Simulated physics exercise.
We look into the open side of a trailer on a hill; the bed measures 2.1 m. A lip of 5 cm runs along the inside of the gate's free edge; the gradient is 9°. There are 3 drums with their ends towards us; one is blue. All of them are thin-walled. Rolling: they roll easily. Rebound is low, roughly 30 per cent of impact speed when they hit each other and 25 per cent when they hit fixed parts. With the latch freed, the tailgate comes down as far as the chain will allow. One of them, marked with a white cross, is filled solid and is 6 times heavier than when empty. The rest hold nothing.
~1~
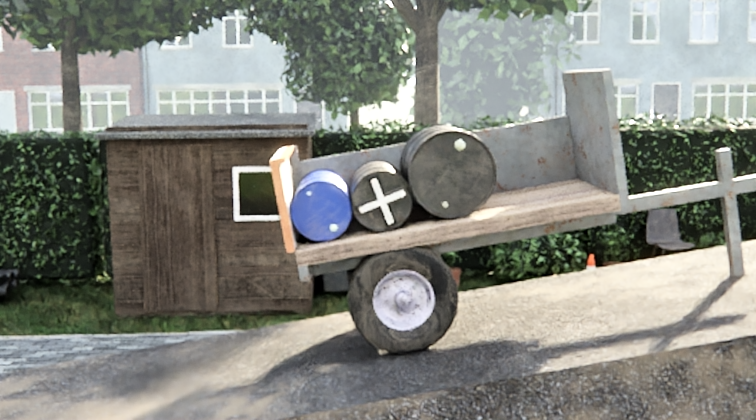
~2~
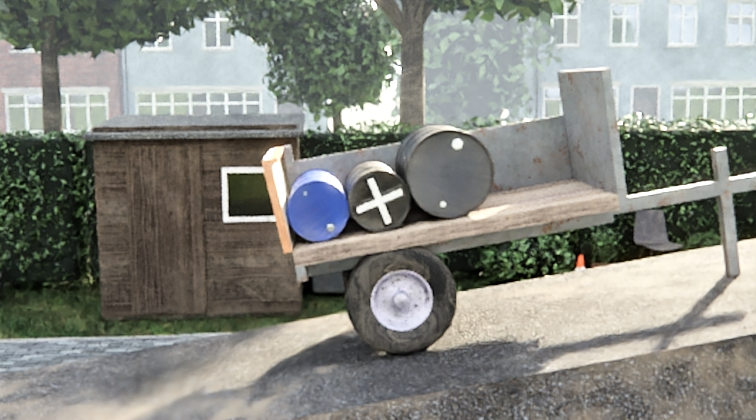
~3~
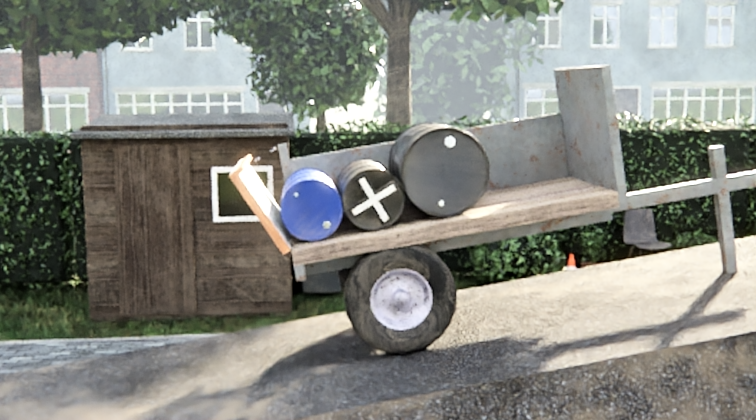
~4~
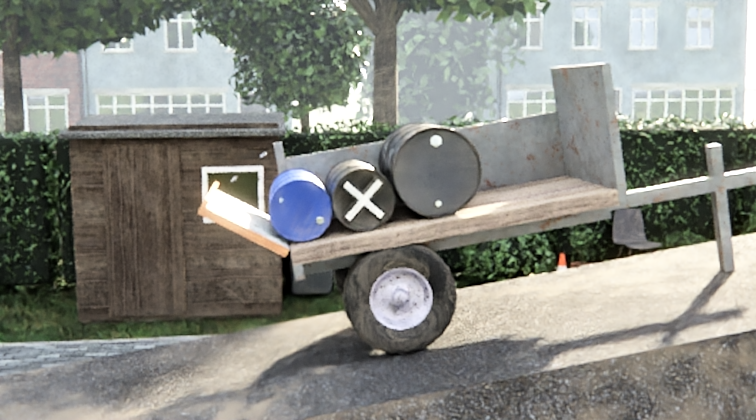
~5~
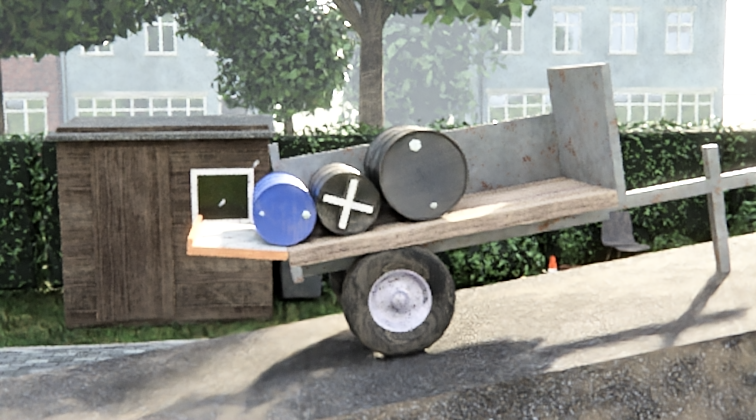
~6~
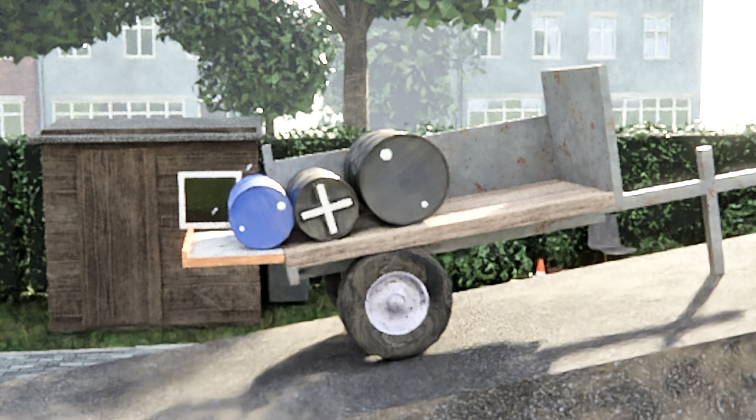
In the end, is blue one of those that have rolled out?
When everything settles, the blue one exits.
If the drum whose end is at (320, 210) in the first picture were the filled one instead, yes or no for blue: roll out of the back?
With that change, blue: It does not happen.
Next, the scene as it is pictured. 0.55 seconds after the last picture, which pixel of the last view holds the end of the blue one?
(193, 214), more or less.
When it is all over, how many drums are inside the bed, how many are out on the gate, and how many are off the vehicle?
Respectively 1, 1, 1.
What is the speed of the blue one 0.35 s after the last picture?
It's travelling at about 0.9 m/s.
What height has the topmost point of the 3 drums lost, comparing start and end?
About 15 cm.
Another 0.35 s on from the last picture, blue is on the gate, 35 cm past the hinge, rolling left; 0 out so far.
Another 0.55 s on from the last picture, blue is on the gate, 50 cm past the hinge, rolling left; 0 out so far.
Another 0.85 s on from the last picture, blue is dropping off the gate; 1 out so far.
In the end (3.65 s after the last picture), blue is out on the ground; 1 out so far.
